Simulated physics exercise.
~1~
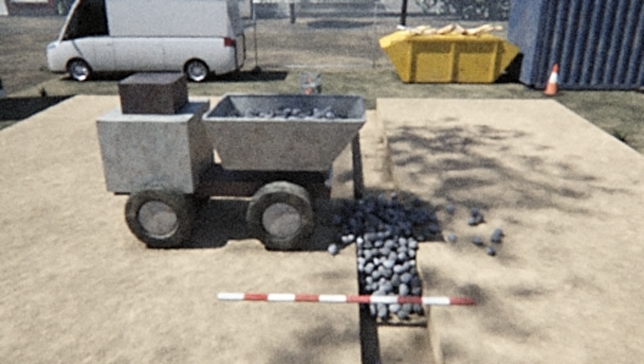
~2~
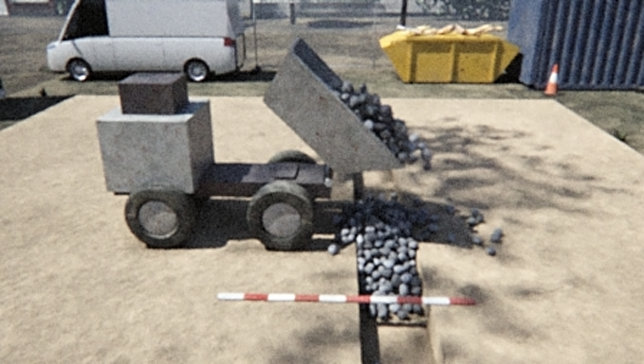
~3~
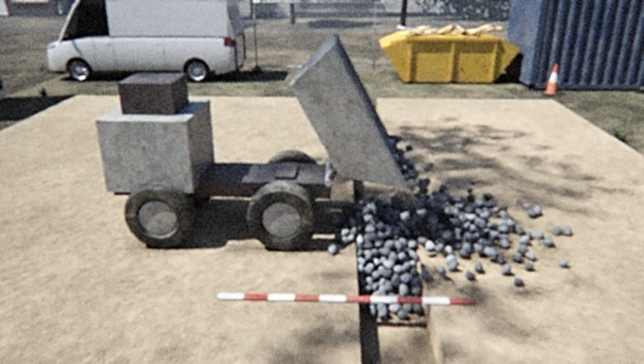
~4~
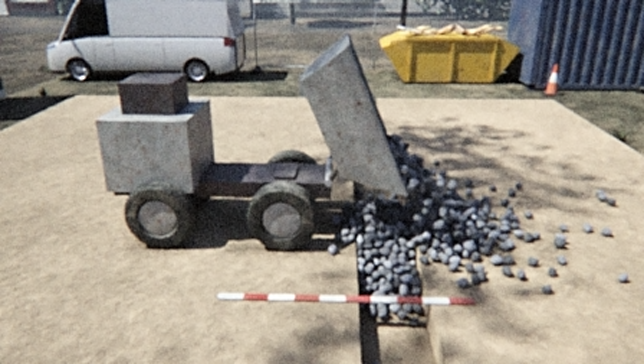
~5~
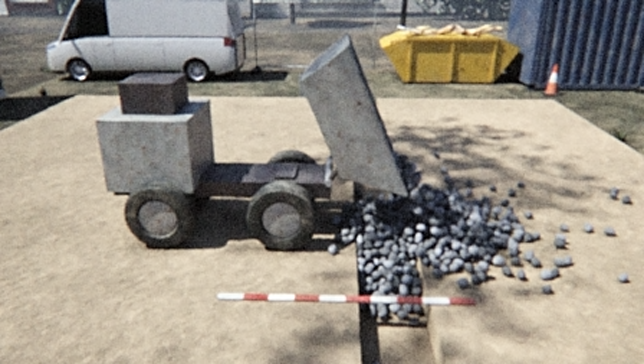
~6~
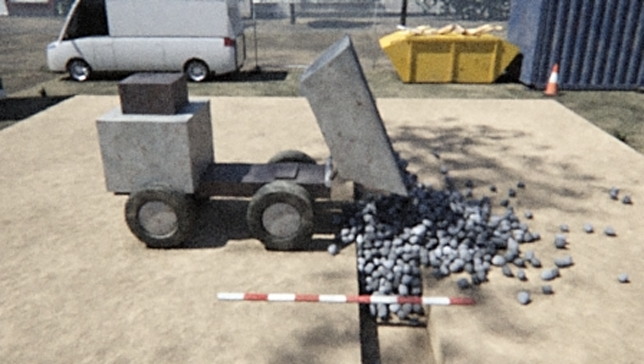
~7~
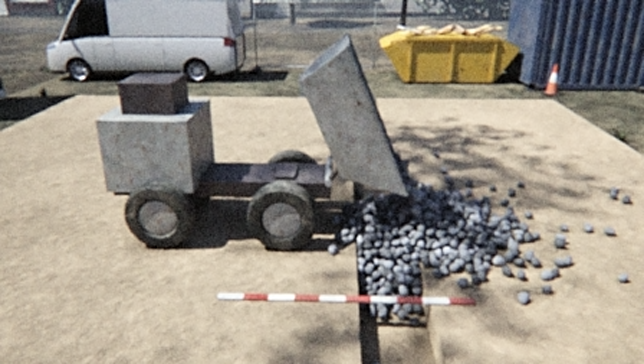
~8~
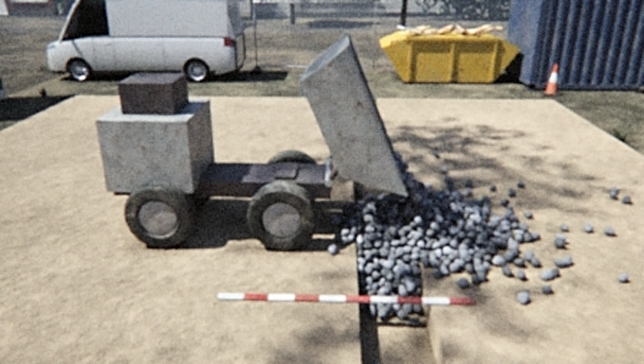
A grey dumper beside a trench already heaped with stones tipped its skip up to the right, and dark rounded cobbles poured out over the trench, some rolling farther right, before everything settled in a wide pile with the skip still raised.
